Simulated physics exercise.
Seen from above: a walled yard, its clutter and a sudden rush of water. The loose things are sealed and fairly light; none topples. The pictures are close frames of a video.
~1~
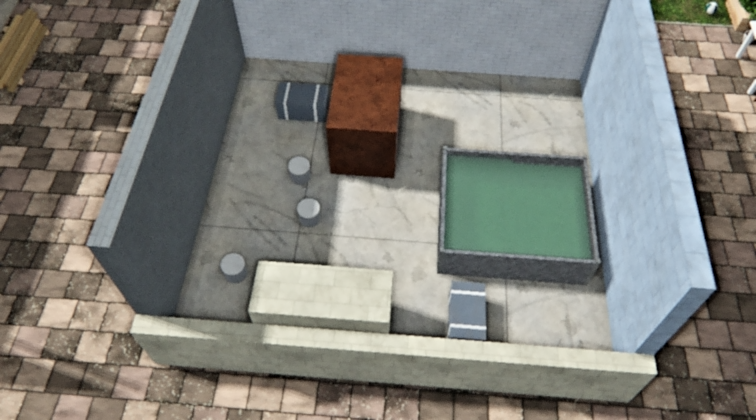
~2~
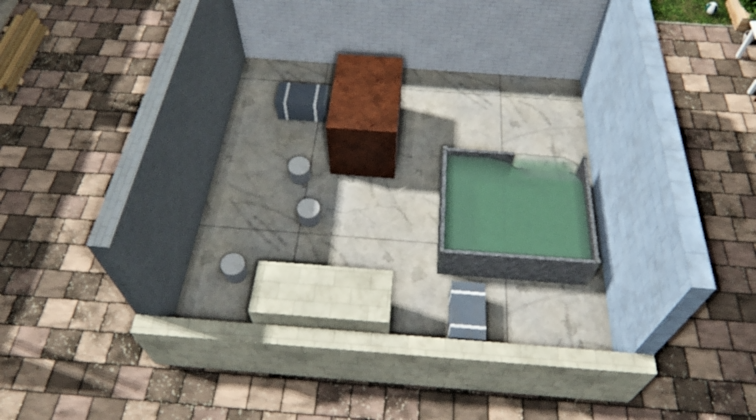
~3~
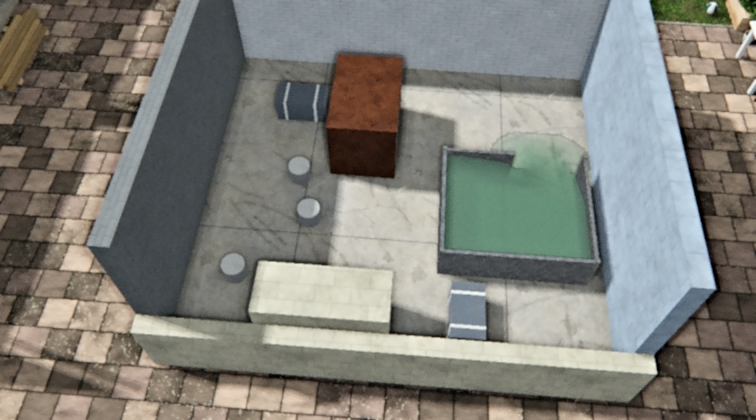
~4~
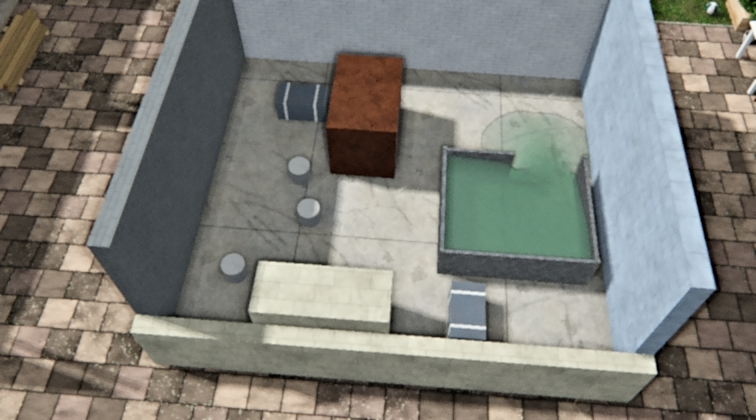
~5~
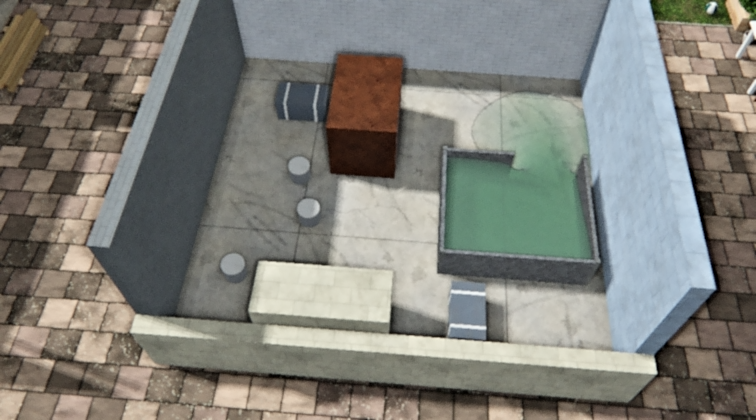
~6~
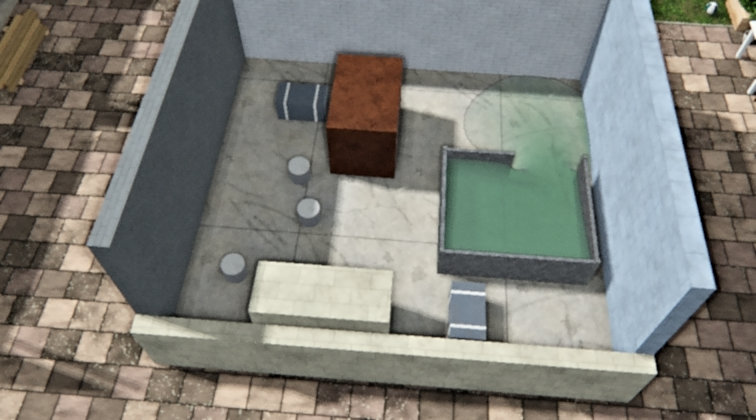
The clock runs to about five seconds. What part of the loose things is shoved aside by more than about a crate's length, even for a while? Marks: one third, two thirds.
That comes to less than a third.
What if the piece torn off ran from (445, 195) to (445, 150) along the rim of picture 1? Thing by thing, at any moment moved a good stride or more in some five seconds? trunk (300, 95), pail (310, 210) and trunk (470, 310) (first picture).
In that order: Never so far, yes, under that.
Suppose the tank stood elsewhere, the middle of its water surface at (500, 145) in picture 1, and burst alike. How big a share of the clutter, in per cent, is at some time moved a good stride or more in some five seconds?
Near 0 in a hundred.
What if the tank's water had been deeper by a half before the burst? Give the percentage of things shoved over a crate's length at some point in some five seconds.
About 20 per cent.
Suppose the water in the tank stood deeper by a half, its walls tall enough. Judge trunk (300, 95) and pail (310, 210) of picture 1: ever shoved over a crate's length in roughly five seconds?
One after the other: That far or more, not that far.
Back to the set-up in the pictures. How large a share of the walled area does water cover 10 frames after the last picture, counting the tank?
Near 30 in a hundred.
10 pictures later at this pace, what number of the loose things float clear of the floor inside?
0 of them.
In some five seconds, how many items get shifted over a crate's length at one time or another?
It comes to 0.
A moment on, 0 of 5 are well off their spots; 0 afloat.
Next, 0 of 5 are well off their spots; 0 afloat.
Later, 0 of 5 are well off their spots; 0 afloat.
In the end, 0 of 5 are well off their spots, and 0 have been at some point; 0 afloat.
